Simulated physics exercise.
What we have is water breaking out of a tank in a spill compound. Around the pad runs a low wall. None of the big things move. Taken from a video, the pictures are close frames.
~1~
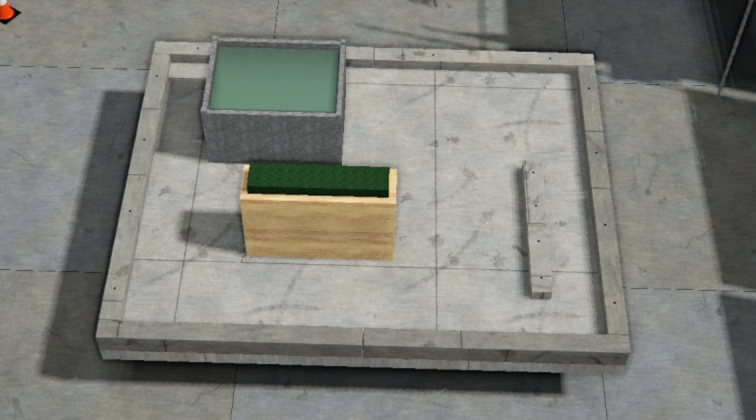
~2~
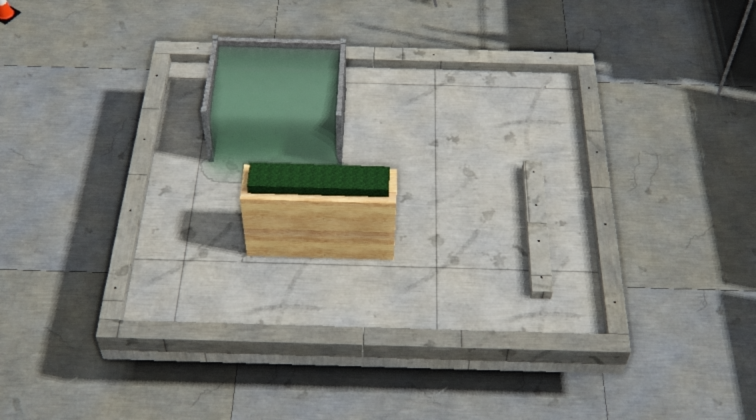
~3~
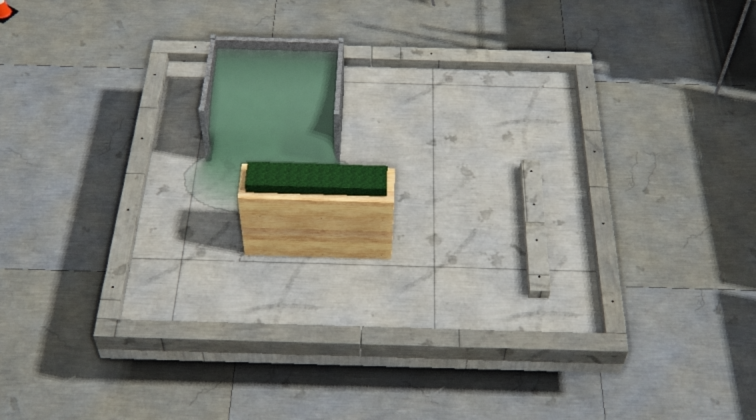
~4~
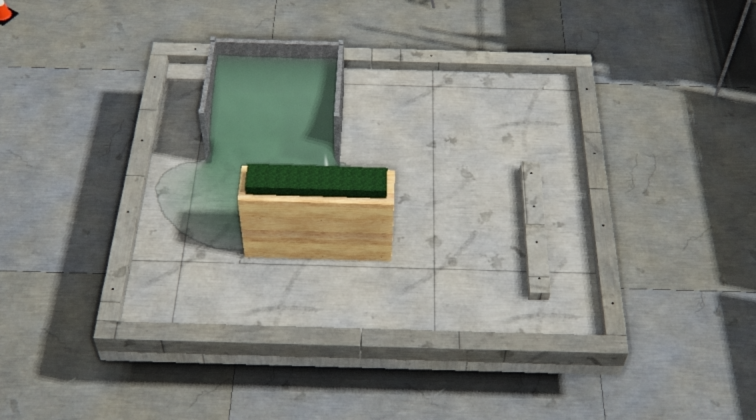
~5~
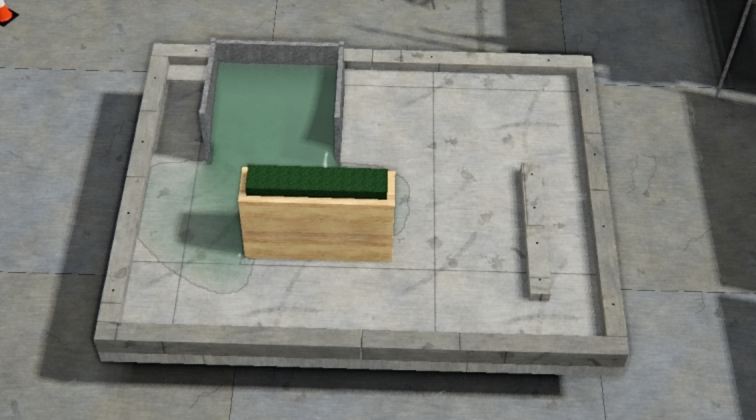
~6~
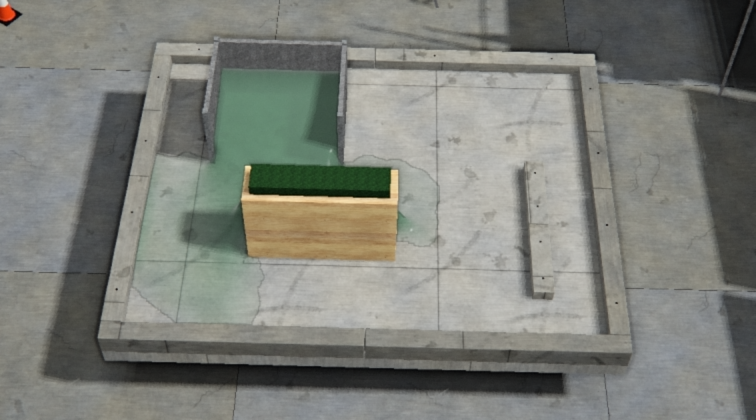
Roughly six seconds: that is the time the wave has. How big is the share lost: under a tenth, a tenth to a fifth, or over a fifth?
The water lost is a middling share, a tenth up to a fifth.
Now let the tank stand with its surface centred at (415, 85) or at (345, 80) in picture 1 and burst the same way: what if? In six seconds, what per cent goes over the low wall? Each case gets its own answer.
Log: 20 percent, 8 percent, in order.
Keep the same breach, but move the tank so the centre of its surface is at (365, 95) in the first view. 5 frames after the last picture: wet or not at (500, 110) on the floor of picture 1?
Spared.
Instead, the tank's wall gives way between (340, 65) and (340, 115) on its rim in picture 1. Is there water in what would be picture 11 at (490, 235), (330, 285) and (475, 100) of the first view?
Taking them as listed, I'd say drenched, unwetted and drenched.
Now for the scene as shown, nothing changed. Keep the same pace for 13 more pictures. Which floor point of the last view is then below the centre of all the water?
Near pixel (316, 202).
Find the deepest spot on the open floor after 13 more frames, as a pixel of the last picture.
Somewhere near (571, 79), I think.
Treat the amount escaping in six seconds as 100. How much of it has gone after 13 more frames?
Note - share reached: 75 %.
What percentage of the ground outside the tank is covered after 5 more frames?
Some 45 per cent.
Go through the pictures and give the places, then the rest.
The open tank at (276, 81) is whole and still, in the first picture.
The front is at (206, 163), out from the gap at (275, 146), in the second picture.
Water pours out at (272, 147) and has run to (192, 180), in the third picture.
The front is at a hidden place, out from the gap at (273, 151), in the fourth picture.
The front is at (222, 288), out from the gap at (273, 153), in the fifth picture.
Water pours out at (276, 152) and has run to a hidden place, in the sixth picture.
A moment on, water covers 30 % of the floor; the low wall has let 0 % over.
Next, water covers 40 % of the floor; the low wall has let 1 % over.
Then, water covers 65 % of the floor; the low wall has let 11 % over.
Later, water covers 70 % of the floor; the low wall has let 14 % over.
In the end, water covers 80 % of the floor; the low wall has let 15 % over.
